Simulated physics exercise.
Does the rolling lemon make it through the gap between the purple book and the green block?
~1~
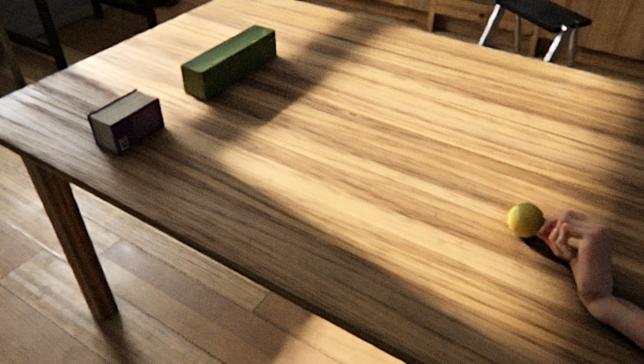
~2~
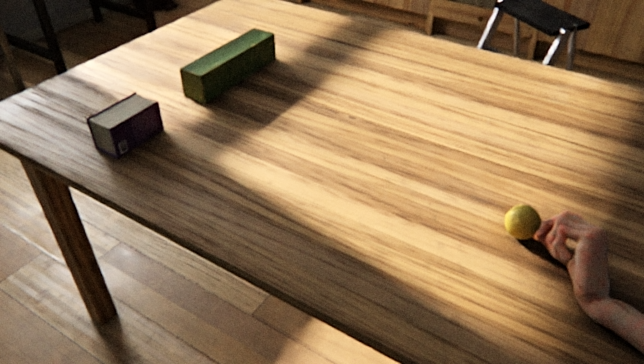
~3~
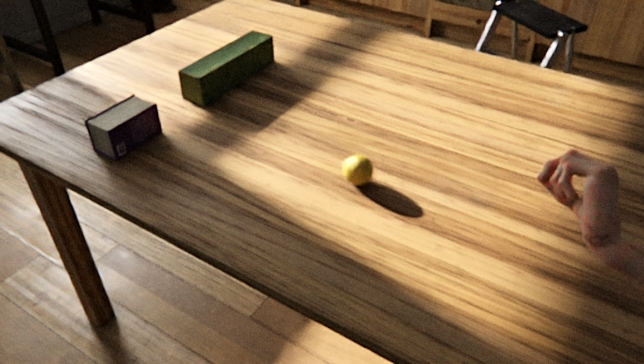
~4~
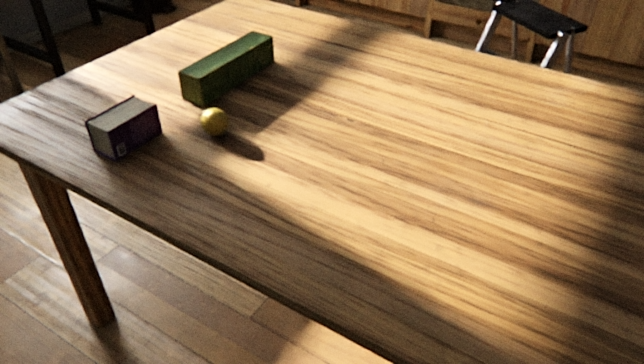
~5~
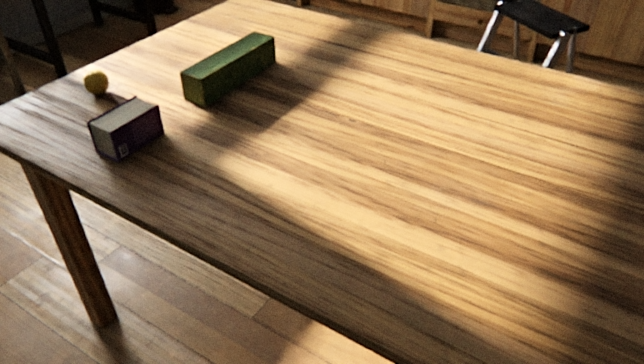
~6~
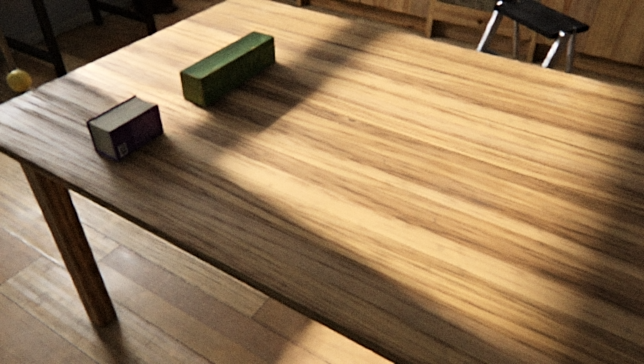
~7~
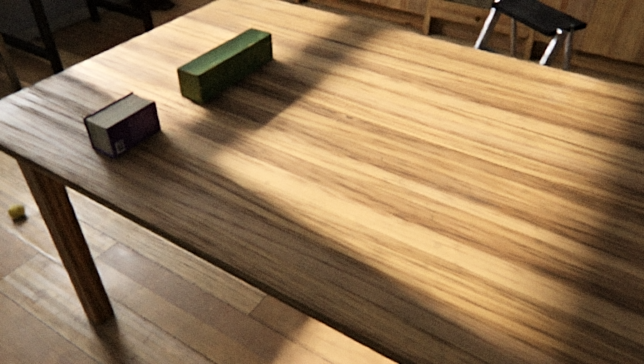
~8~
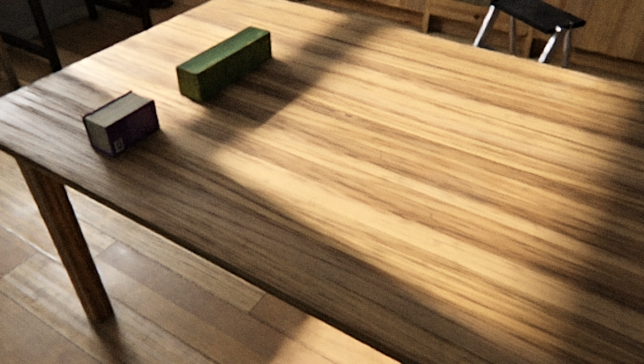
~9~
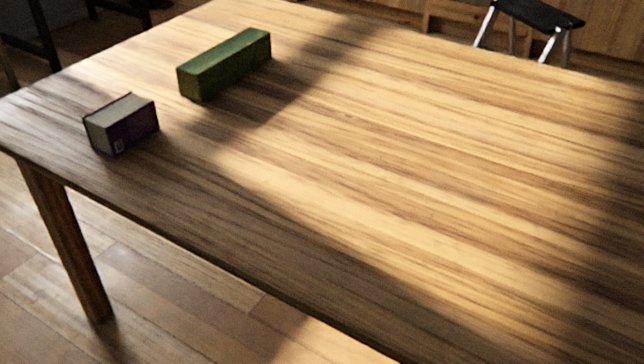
Yes, the lemon passes through the opening between them, and both the book and the block stay in place.
